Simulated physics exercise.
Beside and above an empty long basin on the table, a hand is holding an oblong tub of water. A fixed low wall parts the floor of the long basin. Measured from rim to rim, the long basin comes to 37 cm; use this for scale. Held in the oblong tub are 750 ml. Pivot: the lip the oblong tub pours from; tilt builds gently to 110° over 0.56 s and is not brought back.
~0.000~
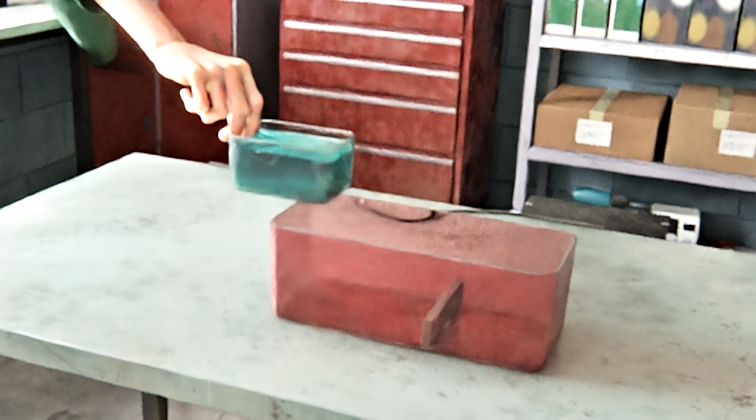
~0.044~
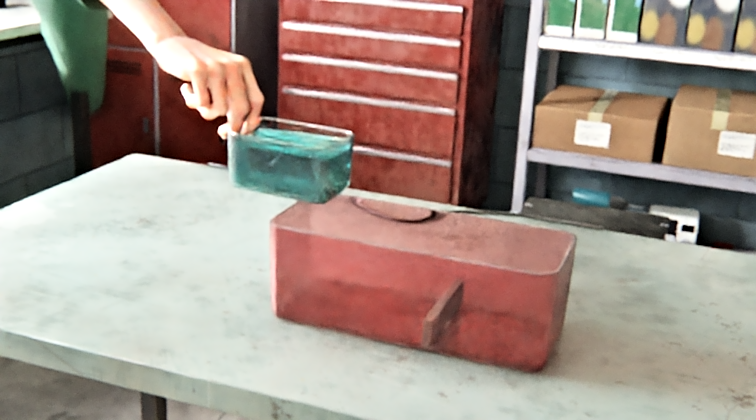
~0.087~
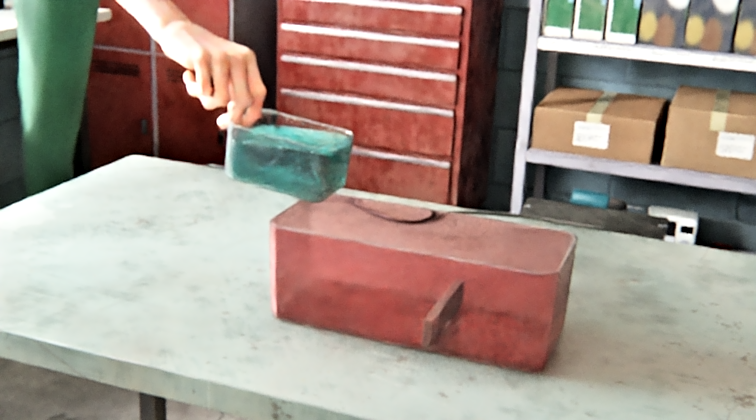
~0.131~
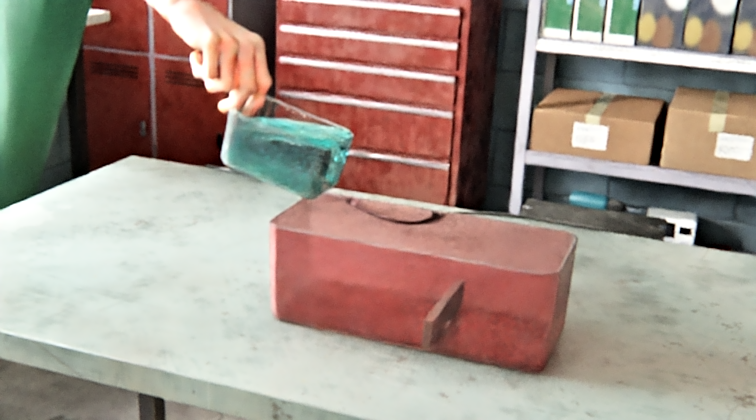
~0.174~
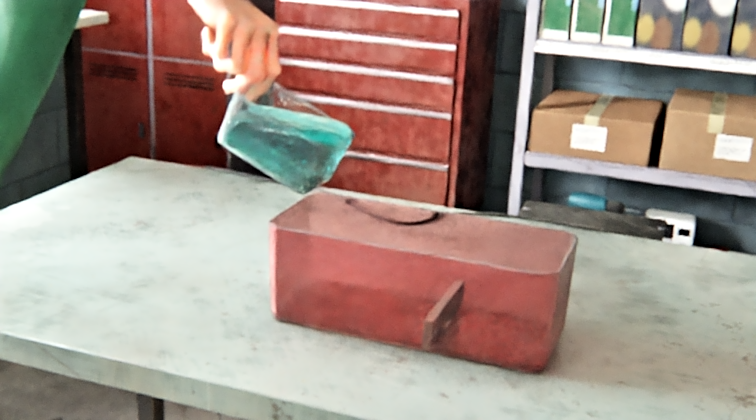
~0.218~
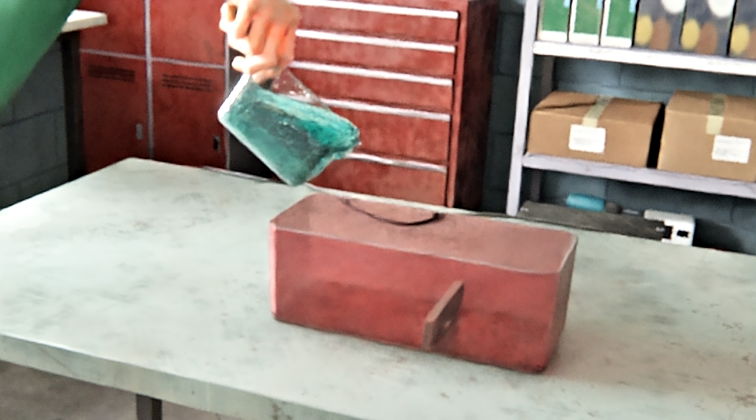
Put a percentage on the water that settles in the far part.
Roughly 26 per cent ends up there.
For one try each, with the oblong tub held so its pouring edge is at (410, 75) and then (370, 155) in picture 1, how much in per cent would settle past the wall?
I'd say 70 percent on the first go, 55 percent on the next.
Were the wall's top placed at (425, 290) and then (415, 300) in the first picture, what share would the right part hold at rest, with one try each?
One try each: Around 55 percent and then around 60 percent.
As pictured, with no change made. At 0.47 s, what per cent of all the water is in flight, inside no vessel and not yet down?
Estimate: Some 50 % of the total.
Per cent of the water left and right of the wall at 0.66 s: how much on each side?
Near 70 on the left, 20 on the right.
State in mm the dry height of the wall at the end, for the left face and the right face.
Left: Roughly 20 mm; right: Roughly 28 mm.
By 0.47 s the tilt is 103° and 30 per cent is still to pour, 19 is left of the wall and 0 right of it.
By 0.66 s the tilt is 110° and 3 per cent is still to pour, 70 is left of the wall and 19 right of it.
By 0.85 s the tilt is 110° and 0 per cent is still to pour, 65 is left of the wall and 18 right of it.
By 1.06 s the tilt is 110° and 0 per cent is still to pour, 75 is left of the wall and 19 right of it.
At rest 68 per cent lies left of the wall, 26 right of it and 6 outside.
